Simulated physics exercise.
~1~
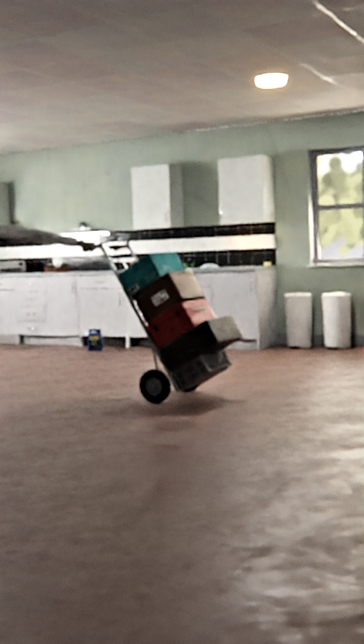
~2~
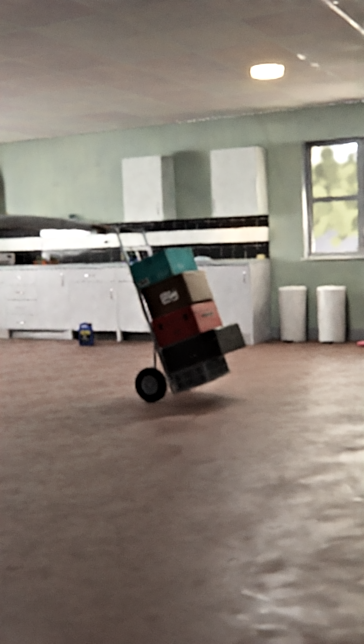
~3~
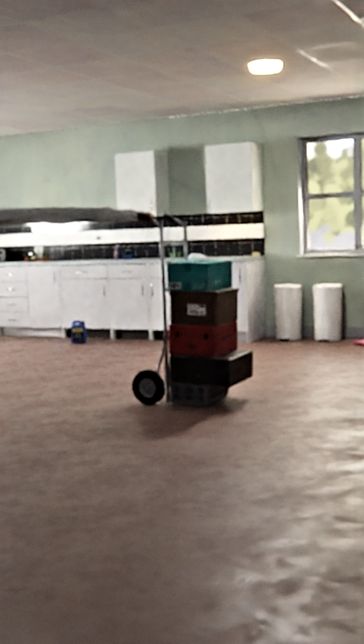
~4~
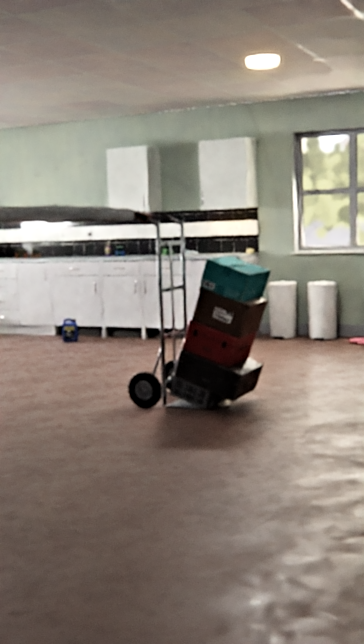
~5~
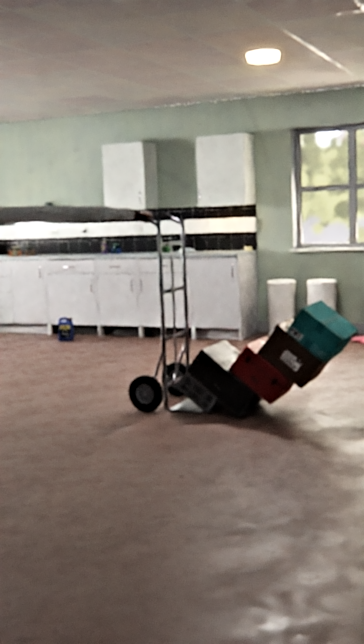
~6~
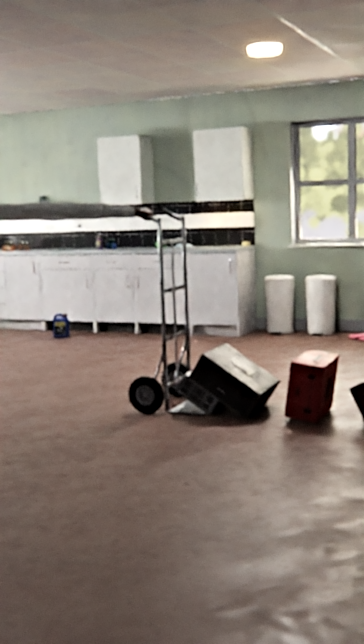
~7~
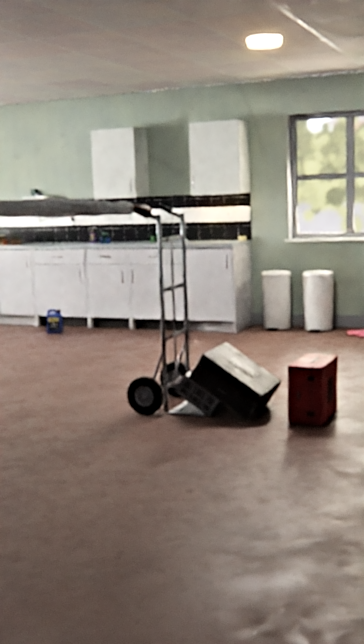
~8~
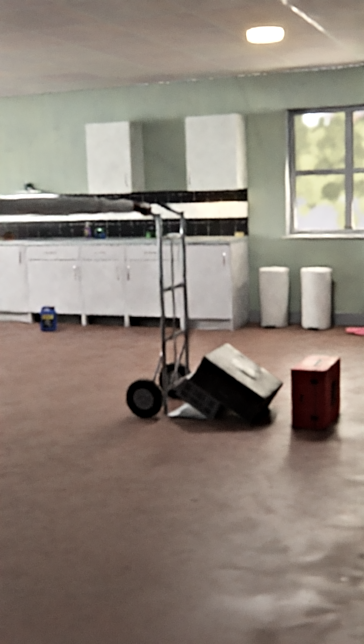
A hand truck stacked with loose boxes and crates swings upright in a kitchen-like room, and its load pitches to the right, the upper boxes tumbling away until a red box stands on the floor and a black box rests tilted with a crate against the truck.
